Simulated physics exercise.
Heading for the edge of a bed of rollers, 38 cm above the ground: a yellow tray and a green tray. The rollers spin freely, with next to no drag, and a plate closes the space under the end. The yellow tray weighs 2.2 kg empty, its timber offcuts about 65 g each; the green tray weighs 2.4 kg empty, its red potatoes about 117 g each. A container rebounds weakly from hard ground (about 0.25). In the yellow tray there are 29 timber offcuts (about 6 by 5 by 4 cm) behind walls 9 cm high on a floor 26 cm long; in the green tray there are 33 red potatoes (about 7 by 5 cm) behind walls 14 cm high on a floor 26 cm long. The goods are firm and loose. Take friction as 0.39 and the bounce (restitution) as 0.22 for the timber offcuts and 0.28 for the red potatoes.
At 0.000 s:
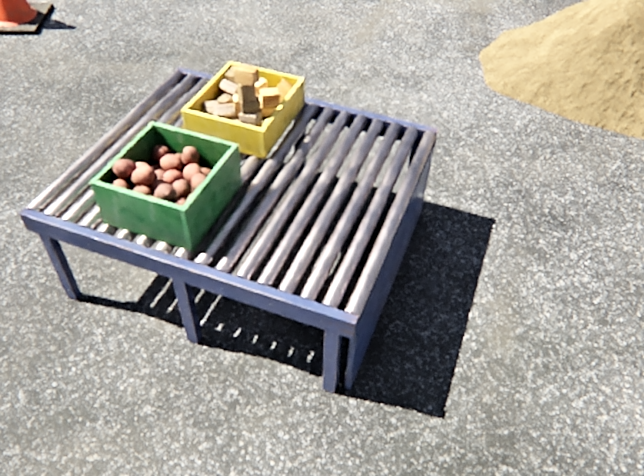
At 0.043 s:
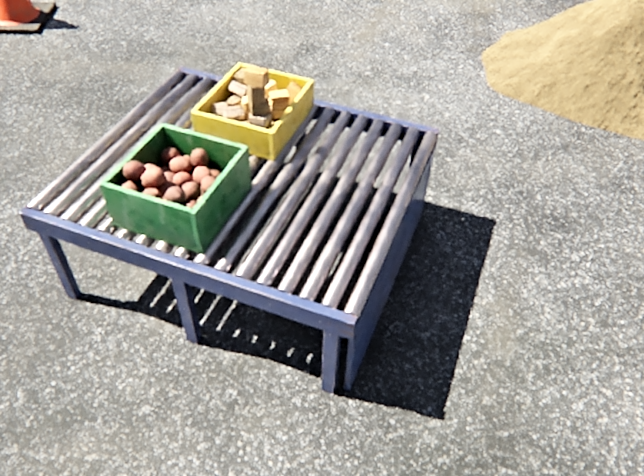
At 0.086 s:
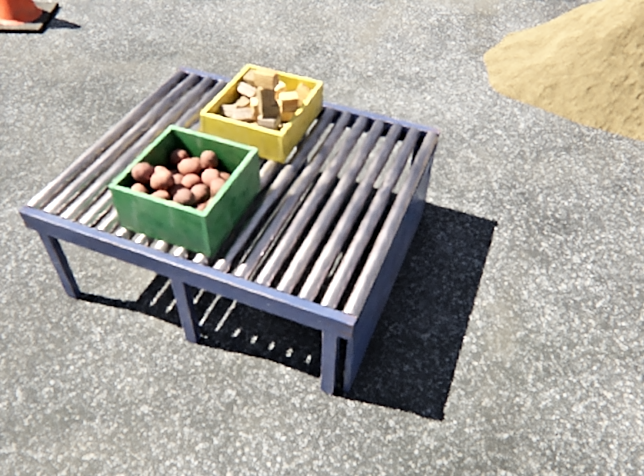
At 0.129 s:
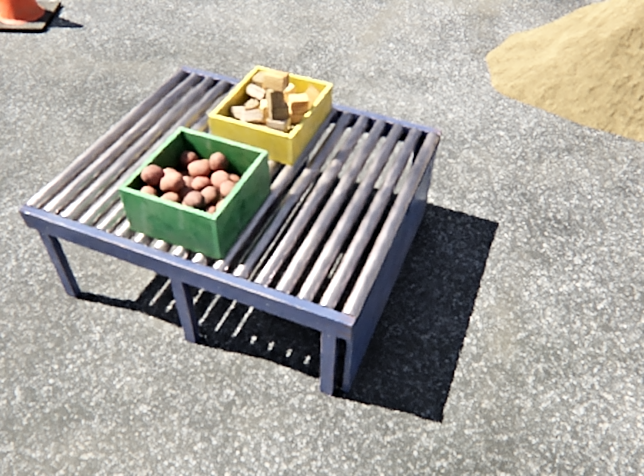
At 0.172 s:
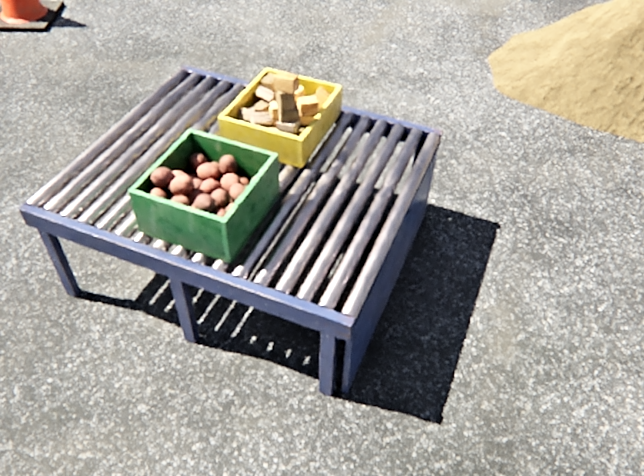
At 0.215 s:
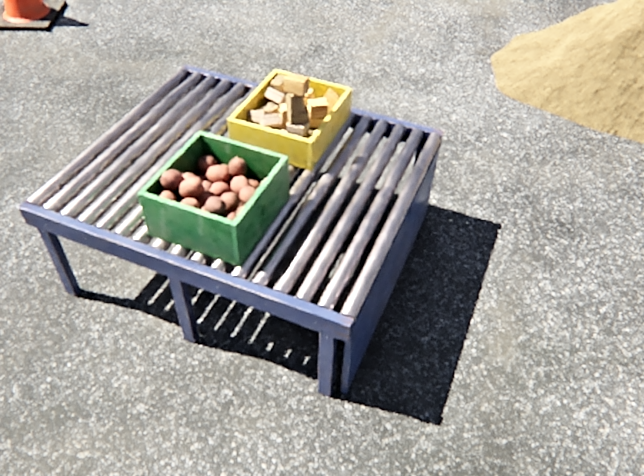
Two open boxes, a green one holding reddish-brown round lumps and a yellow one behind it holding pale tan blocks, slide slowly side by side to the right across a table of rollers. The blue-framed table stands on sunlit grey pavement, seen from above, with an orange cone at upper left and a sandy mound at upper right. The camera shifts very slightly while everything else stays still.
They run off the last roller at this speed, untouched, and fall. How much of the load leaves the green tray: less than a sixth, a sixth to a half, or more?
Upwards of half of the red potatoes leave the green tray.
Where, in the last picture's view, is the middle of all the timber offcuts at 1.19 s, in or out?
At about (494, 245).
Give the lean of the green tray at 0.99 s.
About 10°.
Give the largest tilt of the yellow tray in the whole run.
Roughly 95°.
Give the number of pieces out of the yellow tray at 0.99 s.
Out by then, roughly: Yellow tray 0.
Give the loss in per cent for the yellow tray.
Lost: Yellow tray 50 per cent.
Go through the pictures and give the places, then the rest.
In the first picture (each is followed by its nearest rim corner in this view; the camera moves round a little), green tray, (181, 208); yellow tray, (260, 129); 44 cm short of the edge; none out.
Green tray, (191, 210); yellow tray, (270, 131); 41 cm short of the edge, in the second picture.
Green tray, (201, 213); yellow tray, (279, 133); 38 cm short of the edge, in the third picture.
Green tray, (211, 216); yellow tray, (289, 136); 35 cm short of the edge, in the fourth picture.
Green tray, (222, 219); yellow tray, (299, 138); 31 cm short of the edge, in the fifth picture.
Green tray, (232, 222); yellow tray, (308, 140); 28 cm short of the edge; none out, in the sixth picture.
After 0.60 s, the overhang begins.
After 0.99 s, the yellow tray leans 13° with 0 of 29 out and the green tray leans 9° with 0 of 33 out.
After 1.19 s, the yellow tray leans 59° with 4 of 29 out and the green tray leans 57° with 0 of 33 out.
After 1.54 s, the yellow tray has gone over with 10 of 29 out and the green tray has gone over with 18 of 33 out.
Final count (at 2.31 s), the yellow tray has gone over with 15 of 29 out and the green tray has gone over with 22 of 33 out. Asked share, 22 of 33, 67 per cent.
